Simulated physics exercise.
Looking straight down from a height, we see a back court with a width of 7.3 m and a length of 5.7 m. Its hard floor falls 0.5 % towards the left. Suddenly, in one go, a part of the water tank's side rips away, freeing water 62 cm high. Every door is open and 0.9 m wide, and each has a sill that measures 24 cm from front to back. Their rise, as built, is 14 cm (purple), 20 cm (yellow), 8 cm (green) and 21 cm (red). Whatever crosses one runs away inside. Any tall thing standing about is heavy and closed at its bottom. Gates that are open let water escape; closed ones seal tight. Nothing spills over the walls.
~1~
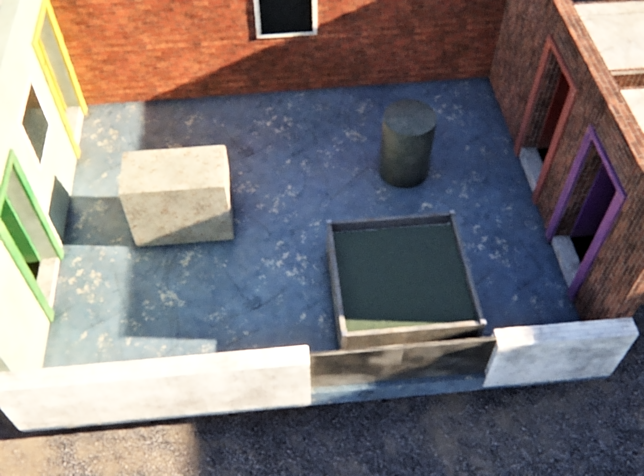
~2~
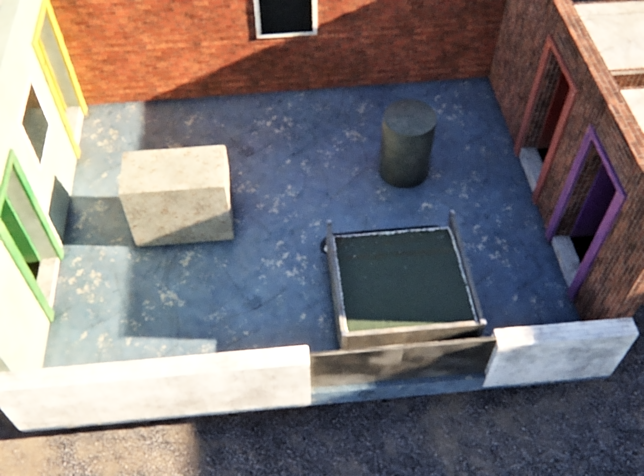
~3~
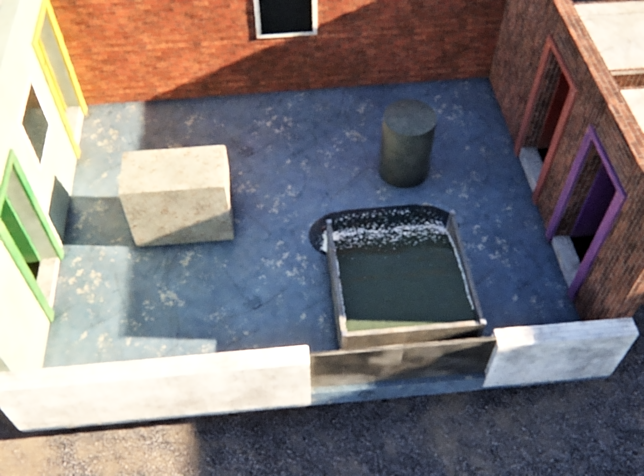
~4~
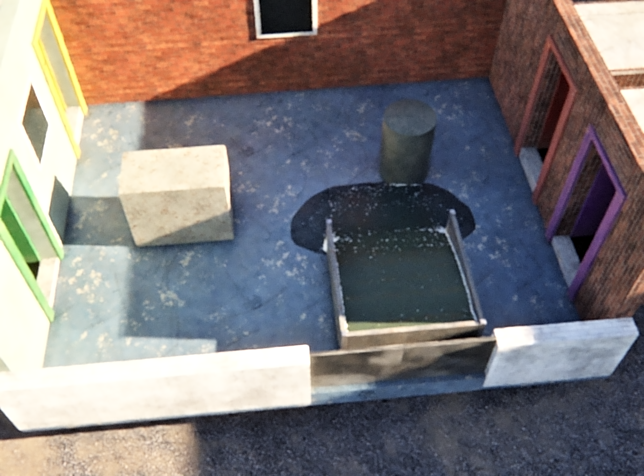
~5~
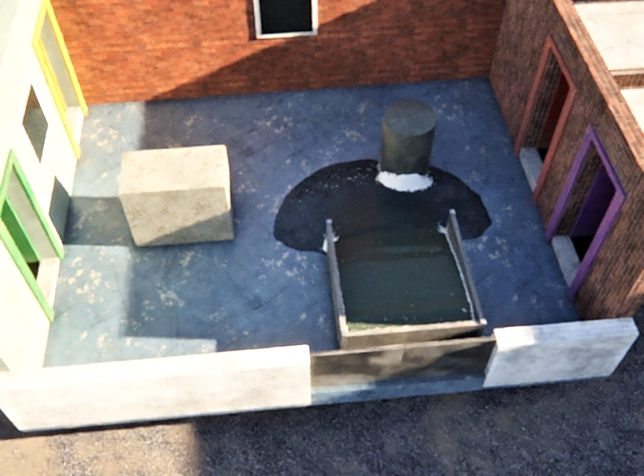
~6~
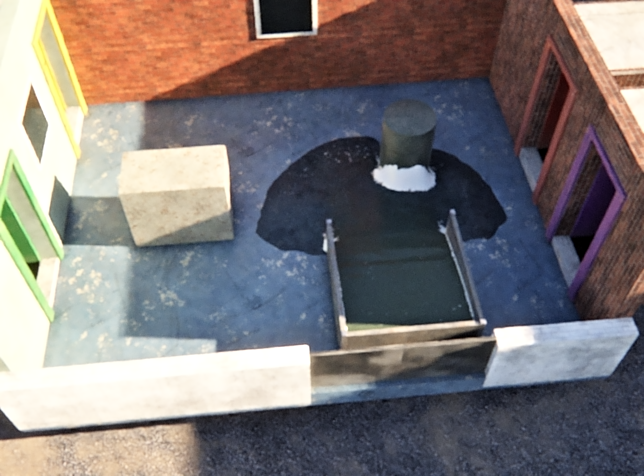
The video shows a walled court with a pale block, a dark cylinder and a square water tank, whose far side opens as dark water pours out, spreads across the floor in a widening fan and foams around the cylinder's base.
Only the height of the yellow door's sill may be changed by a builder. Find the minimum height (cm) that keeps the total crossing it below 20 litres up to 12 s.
The minimum is roughly 18 cm.
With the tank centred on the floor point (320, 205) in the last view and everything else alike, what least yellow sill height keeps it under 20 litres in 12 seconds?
You'd need some 19 cm.
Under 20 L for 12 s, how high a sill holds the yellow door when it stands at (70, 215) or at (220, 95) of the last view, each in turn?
Minimums: About 5.5 cm and 11.5 cm.
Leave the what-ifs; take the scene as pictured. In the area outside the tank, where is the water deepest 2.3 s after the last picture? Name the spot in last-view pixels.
Around (85, 109).
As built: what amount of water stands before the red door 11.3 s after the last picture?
The depth there is around 4.0 cm.
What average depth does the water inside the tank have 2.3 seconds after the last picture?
About 12 centimetres on average.
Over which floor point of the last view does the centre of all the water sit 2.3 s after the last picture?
Roughly (347, 166).
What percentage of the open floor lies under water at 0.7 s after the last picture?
About 30 per cent.
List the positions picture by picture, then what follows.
In the first picture, the water tank at (401, 273) is whole and still, 62 cm deep; the yellow door at (63, 87) is dry.
In the second picture, the front is at a hidden place, 0.3 m from the gap on the far side; 0.4 m2 of floor is wet, 62 cm left at the back.
In the third picture, the gap is on the far side, the front 0.7 m out at (344, 214); the back of the water tank holds 62 cm.
In the fourth picture, the gap is on the far side, the front 1.3 m out at (366, 186); the back of the water tank holds 58 cm.
In the fifth picture, water pours out on the far side and has run 1.8 m, to (340, 166); about 8 cm deep outside, 52 cm at the back.
In the sixth picture, water pours out on the far side and has run 2.3 m, to (340, 143); about 6 cm deep outside, 53 cm at the back; 3.7 m in a straight line remain to the yellow door at (63, 87).
Then, 0.7 s after the last picture water covers 30 % of the floor, deepest (38 cm) near (401, 192); it has not reached the yellow door.
Then, 2.3 s after the last picture water covers 50 % of the floor, deepest (27 cm) near (85, 109); 12 cm at the yellow door, 0 litres in over its 20 cm sill.
Then, 11.3 s after the last picture water covers 100 % of the floor, deepest (10 cm) near (276, 380); 7 cm at the yellow door, 12 litres in over its 20 cm sill.
At the yellow door as built, the water peaked near 25 cm, 2.9 s after the last picture.
With a sill of 16 cm, 33 litres would have come in within the 12 s; with 21.5 cm, 7 litres. So under 20 litres takes about 18 cm.
